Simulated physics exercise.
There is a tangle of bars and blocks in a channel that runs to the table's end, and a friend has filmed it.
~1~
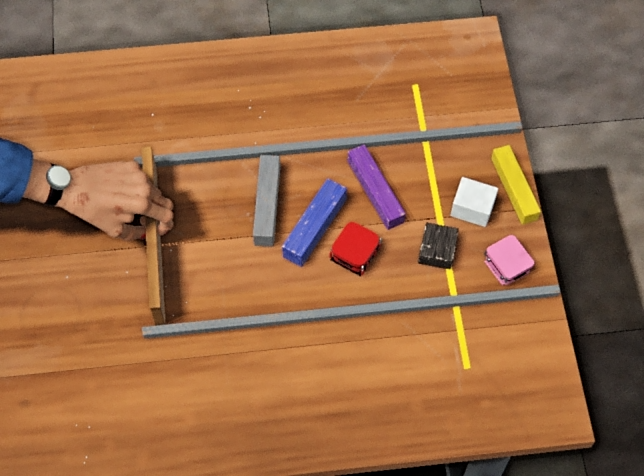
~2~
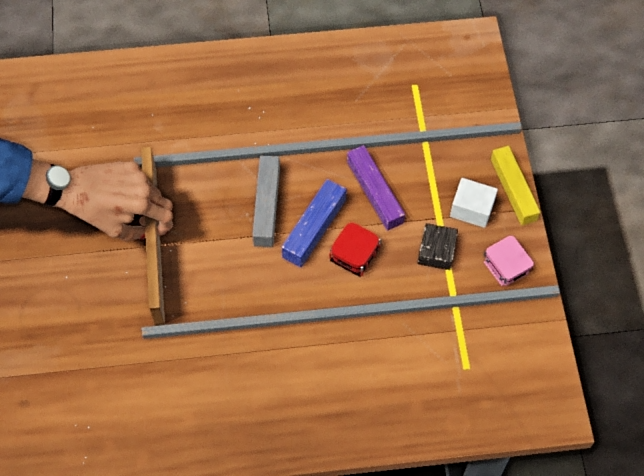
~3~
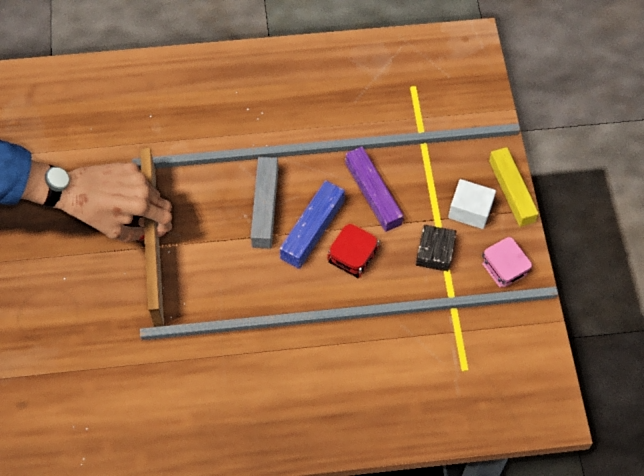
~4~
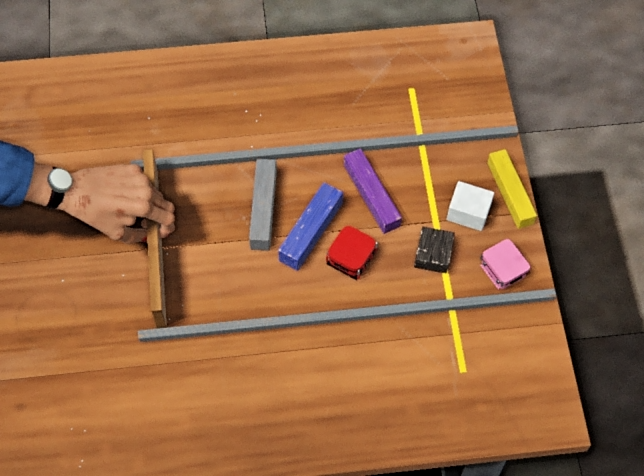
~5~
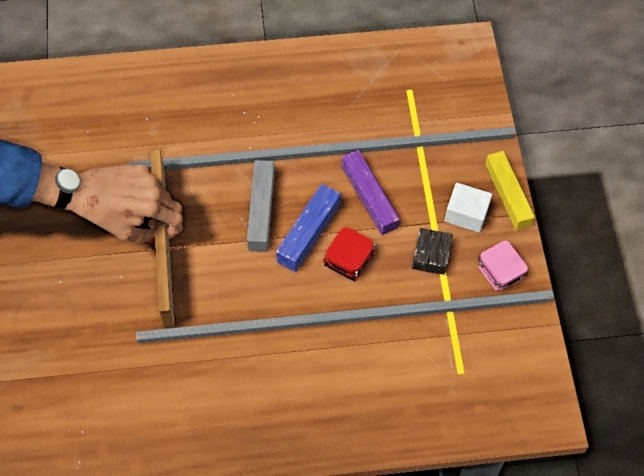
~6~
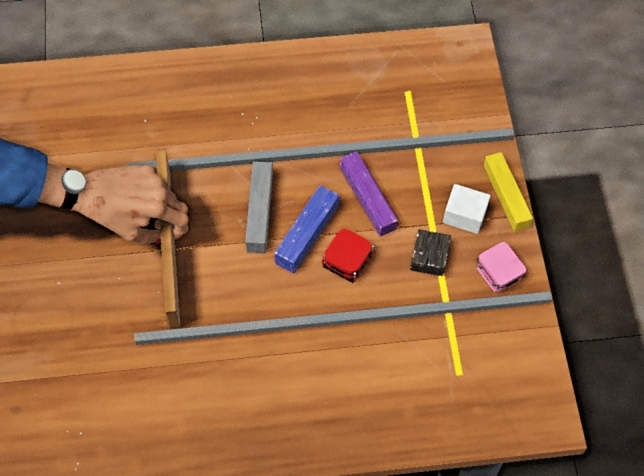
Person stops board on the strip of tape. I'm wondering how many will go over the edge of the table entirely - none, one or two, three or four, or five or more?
I'd say one or two of them.
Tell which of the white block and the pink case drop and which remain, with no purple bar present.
The white block survives; the pink case goes over.
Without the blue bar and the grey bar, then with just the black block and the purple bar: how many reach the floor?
0 in the first case and 0 in the second.
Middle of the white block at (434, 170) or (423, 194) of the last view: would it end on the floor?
Trial 1: Still up; trial 2: Still up.
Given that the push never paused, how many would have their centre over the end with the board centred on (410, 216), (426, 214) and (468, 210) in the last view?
Going through the three places, I get 0, 1 and 4.
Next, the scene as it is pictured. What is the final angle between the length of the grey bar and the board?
Misalignment: Close to 0°.
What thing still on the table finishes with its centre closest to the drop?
It's the yellow bar that ends up nearest.
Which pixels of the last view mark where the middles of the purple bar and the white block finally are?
The purple bar finishes at (476, 177); the white block finishes at (511, 206).
Soon after, none off yet; yellow bar at rest near (508, 191); pink case at rest near (501, 269); white block at rest near (466, 209).
In the end, the number that fall off is one or two; gone, pink case.
